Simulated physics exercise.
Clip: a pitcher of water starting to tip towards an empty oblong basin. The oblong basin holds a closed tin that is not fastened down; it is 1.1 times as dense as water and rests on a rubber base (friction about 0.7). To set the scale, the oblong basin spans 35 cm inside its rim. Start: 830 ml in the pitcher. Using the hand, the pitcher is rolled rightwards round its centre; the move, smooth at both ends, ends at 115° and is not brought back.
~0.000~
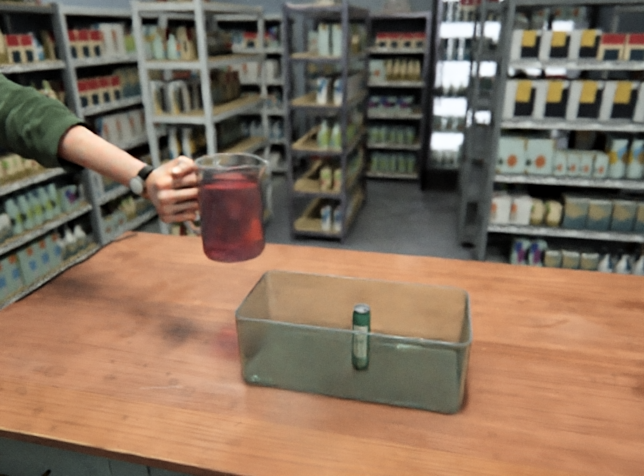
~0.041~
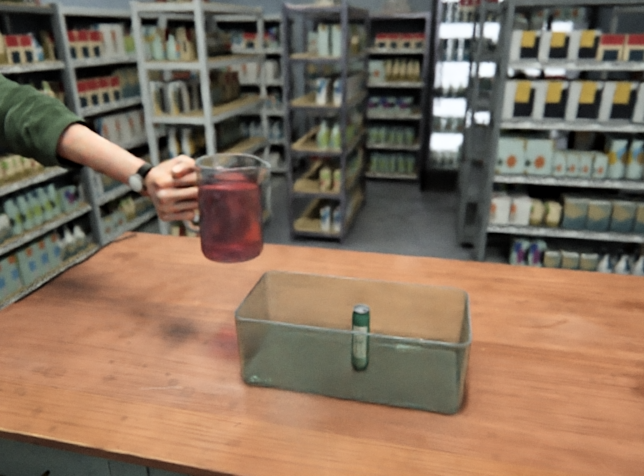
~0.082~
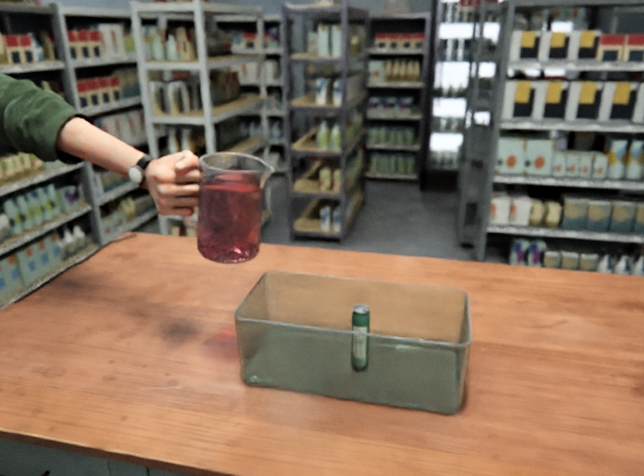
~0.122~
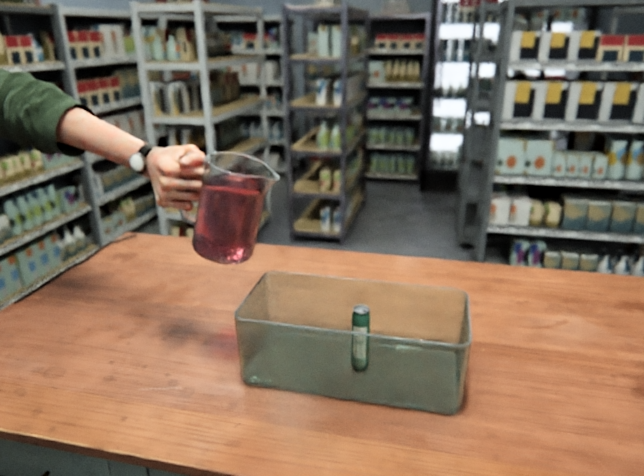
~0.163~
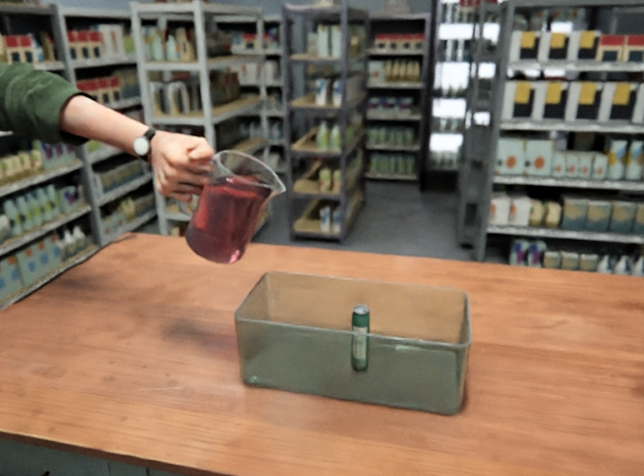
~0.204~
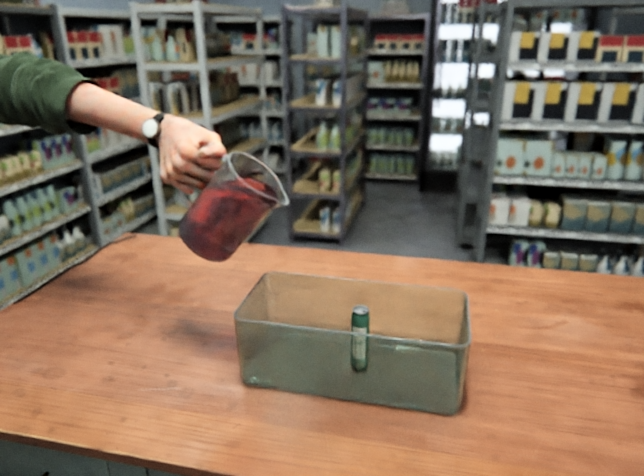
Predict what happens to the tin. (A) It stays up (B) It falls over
A, it stays up.
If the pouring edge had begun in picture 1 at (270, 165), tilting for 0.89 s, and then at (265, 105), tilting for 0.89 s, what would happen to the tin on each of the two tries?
The tin stays vertical the first time and overturns the second time.
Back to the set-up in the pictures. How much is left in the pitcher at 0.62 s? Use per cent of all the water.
Around 16 percent of it.
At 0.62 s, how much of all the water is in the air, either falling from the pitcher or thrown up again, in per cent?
About 18 per cent.
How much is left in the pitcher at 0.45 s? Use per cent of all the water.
Roughly 62 %.
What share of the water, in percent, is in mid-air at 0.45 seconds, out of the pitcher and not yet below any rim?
24 %.
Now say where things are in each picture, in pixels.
It leans 0°; its right rim is at (269, 164); the water meets the walls at (203, 177) and (259, 181); the oblong basin's rim runs from (251, 292) to (470, 316); the tin's top is at (362, 311), in the first frame.
It leans 2°; its right rim is at (270, 166); the water meets the walls at (203, 177) and (259, 182), in the second frame.
It leans 7°; its right rim is at (274, 171); the water meets the walls at (206, 176) and (262, 184), in the third frame.
It leans 16°; its right rim is at (279, 179); the water meets the walls at (207, 188) and (266, 186), in the fourth frame.
It leans 27°; its right rim is at (285, 190); the water meets the walls at (202, 200) and (271, 190), in the fifth frame.
It leans 40°; its right rim is at (288, 204); the water meets the walls at (197, 203) and (278, 196), in the sixth frame.
Then, 0.45 s in, the tilt is 111° and 61 per cent is still to pour; the tin stands where it began.
Then, 0.62 s in, the tilt is 115° and 17 per cent is still to pour; the tin stands where it began.
Then, 0.81 s in, the tilt is 115° and 2 per cent is still to pour; the tin stands where it began.
Then, 1.01 s in, the tilt is 115° and 0 per cent is still to pour; the tin stands where it began.
Finally, the tin stands where it began.
